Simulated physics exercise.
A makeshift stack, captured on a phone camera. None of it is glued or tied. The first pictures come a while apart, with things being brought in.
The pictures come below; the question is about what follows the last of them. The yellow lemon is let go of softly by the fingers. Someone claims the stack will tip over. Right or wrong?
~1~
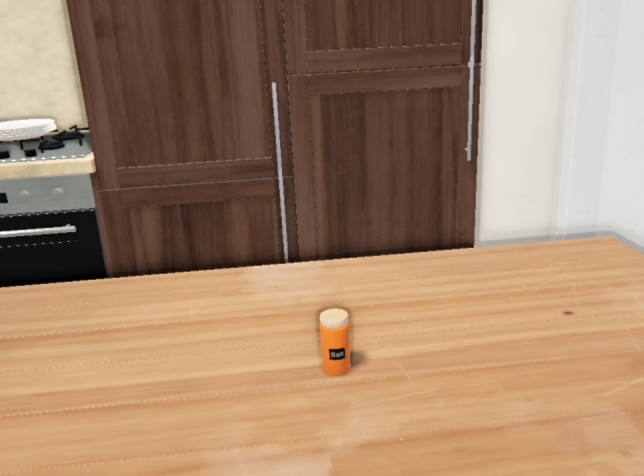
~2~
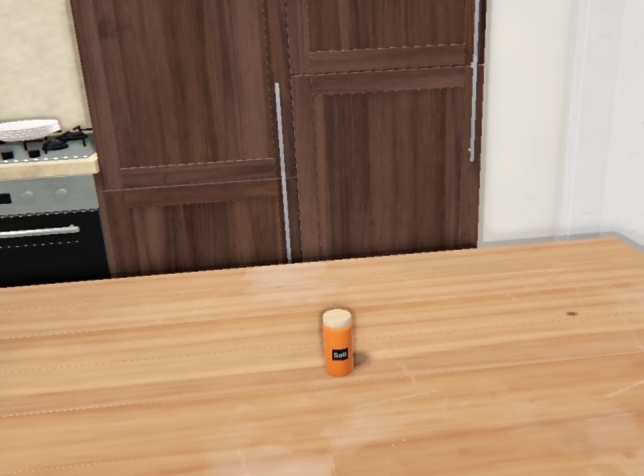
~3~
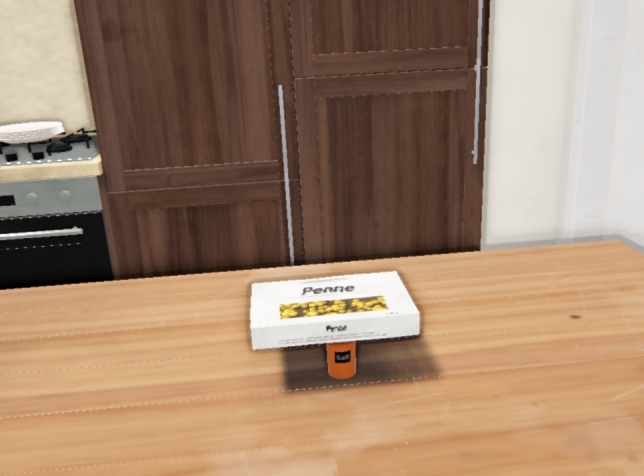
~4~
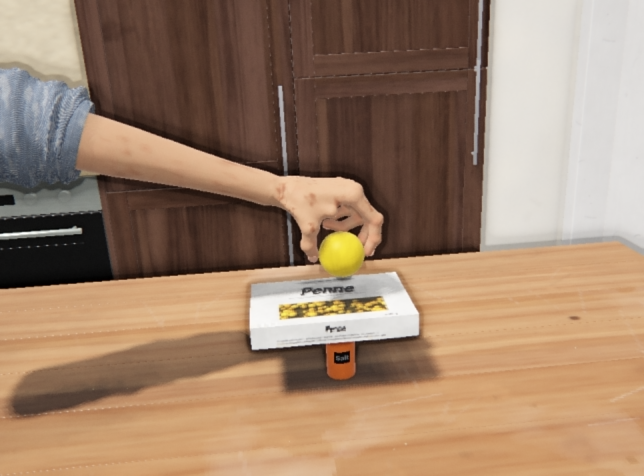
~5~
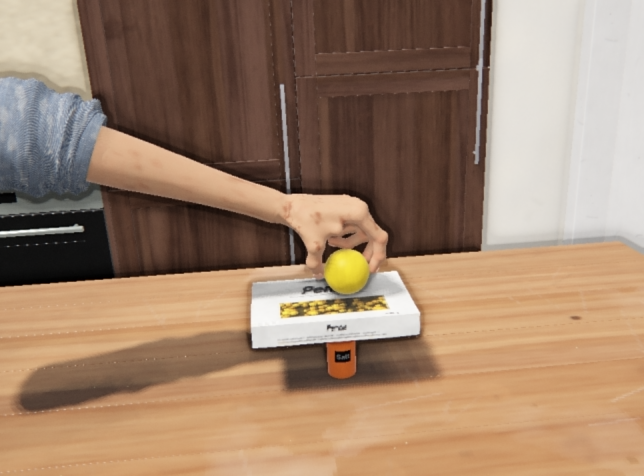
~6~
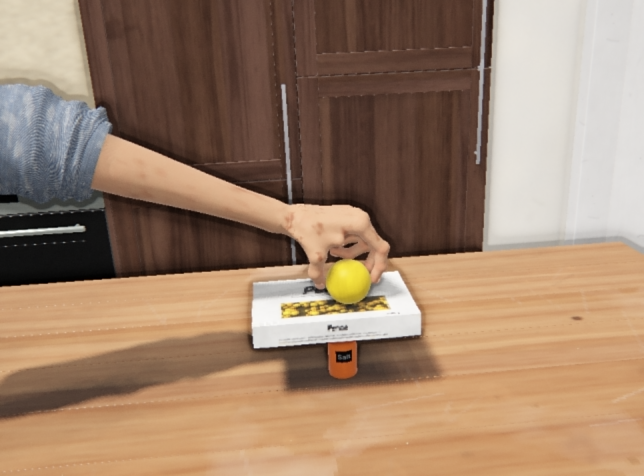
Wrong, it stays upright.
Then, 0.30 s after the last picture, nothing has stirred.
Then, 0.70 s after the last picture, yellow lemon resting near (348, 282).
At rest, all 3 in place. Seen from the same camera at the end, yellow lemon near (348, 282). The stack stays up.
